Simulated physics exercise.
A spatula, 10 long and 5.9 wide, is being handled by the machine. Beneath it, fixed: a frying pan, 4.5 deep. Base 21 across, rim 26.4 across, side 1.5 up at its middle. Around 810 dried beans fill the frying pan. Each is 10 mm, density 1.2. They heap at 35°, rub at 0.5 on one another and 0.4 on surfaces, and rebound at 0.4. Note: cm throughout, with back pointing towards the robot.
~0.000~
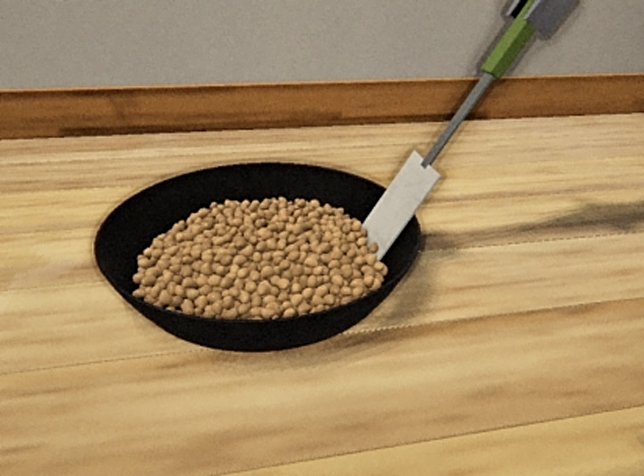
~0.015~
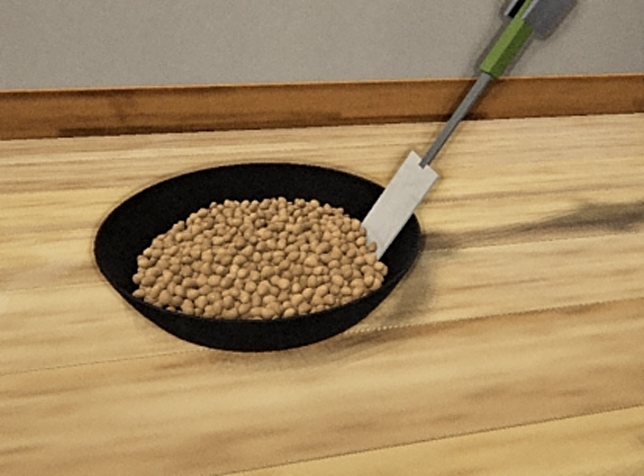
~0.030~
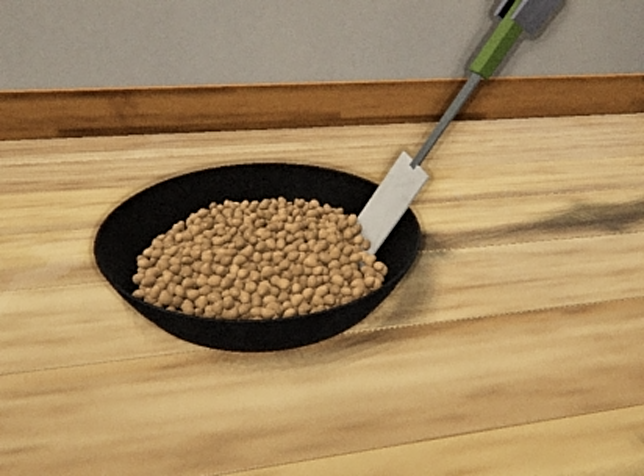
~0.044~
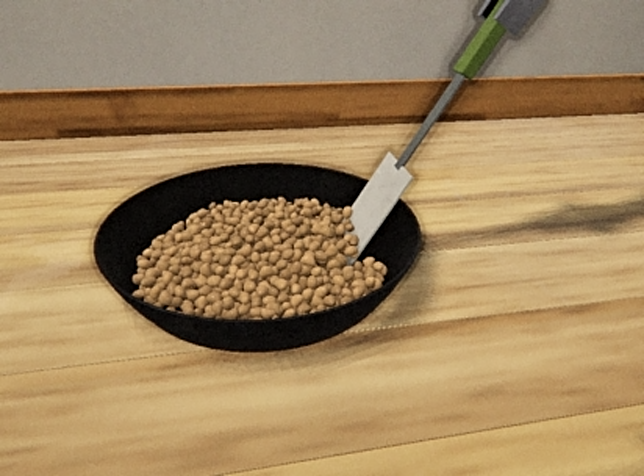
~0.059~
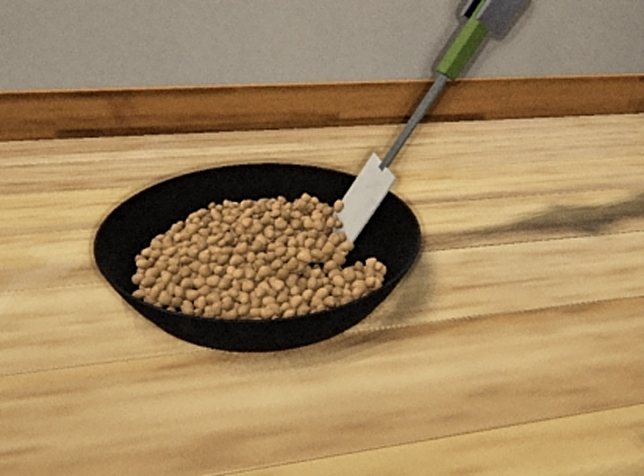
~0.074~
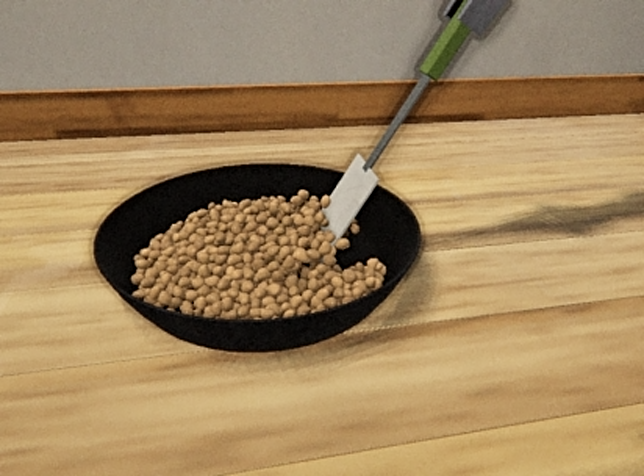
A robotic arm with a green section holds a pale flat spatula at the upper right, seen from above at an angle over a light wooden surface against a grey wall. A black frying pan heaped with tan beans sits left of centre. The blade rests briefly at the pan's right side, then sweeps left, pushing beans aside and baring dark pan, while the camera stays still.
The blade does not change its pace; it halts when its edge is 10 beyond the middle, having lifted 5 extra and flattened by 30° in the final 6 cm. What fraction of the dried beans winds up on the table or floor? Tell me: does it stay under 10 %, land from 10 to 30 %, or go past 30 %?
It lands from 10 to 30 %.
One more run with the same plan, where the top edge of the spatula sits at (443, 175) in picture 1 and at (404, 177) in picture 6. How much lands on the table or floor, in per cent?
10 %.
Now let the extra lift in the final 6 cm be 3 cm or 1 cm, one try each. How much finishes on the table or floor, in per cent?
I'd put it near 15 in a hundred, then near 5 in a hundred.
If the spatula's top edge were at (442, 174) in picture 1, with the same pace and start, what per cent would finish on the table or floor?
Spill: Approx. 15 per cent.
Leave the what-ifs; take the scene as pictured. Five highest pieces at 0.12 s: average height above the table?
Height: Approx. 6 cm.
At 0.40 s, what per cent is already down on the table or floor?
15 %.
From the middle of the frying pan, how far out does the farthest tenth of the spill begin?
It comes out at close to 40 centimetres.
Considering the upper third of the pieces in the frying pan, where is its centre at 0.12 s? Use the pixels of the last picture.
Near (242, 239).
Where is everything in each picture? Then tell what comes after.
The first frame shows spatula top edge at (427, 163), sloping 59°; upper third of the load around (270, 243), from x 140 to 380, top at y 200; 813 in the frying pan.
The second frame shows spatula top edge at (425, 163), sloping 59°; upper third of the load around (269, 243), from x 140 to 380, top at y 200.
The third frame shows spatula top edge at (416, 163), sloping 59°; upper third of the load around (272, 243), from x 140 to 380, top at y 205.
The fourth frame shows spatula top edge at (401, 164), sloping 59°; upper third of the load around (275, 240), from x 140 to 380, top at y 200.
The fifth frame shows spatula top edge at (384, 165), sloping 59°; upper third of the load around (271, 238), from x 140 to 380, top at y 200.
The sixth frame shows spatula top edge at (368, 166), sloping 59°; upper third of the load around (270, 238), from x 140 to 380, top at y 195; 813 in the frying pan.
By 0.12 s, sloping 59°, highest piece 6 above the table; 813 in the frying pan.
By 0.17 s, sloping 51°, highest piece 7 above the table; 813 in the frying pan.
By 0.40 s, sloping 29°, highest piece 6 above the table; 691 in the frying pan, 111 on the table or floor, 11 on the blade or in flight.
By 1.45 s, sloping 29°, highest piece 5 above the table; 691 in the frying pan, 122 on the table or floor.
Final count, 691 in the frying pan, 122 on the table or floor. That is 15 % on the table or floor.
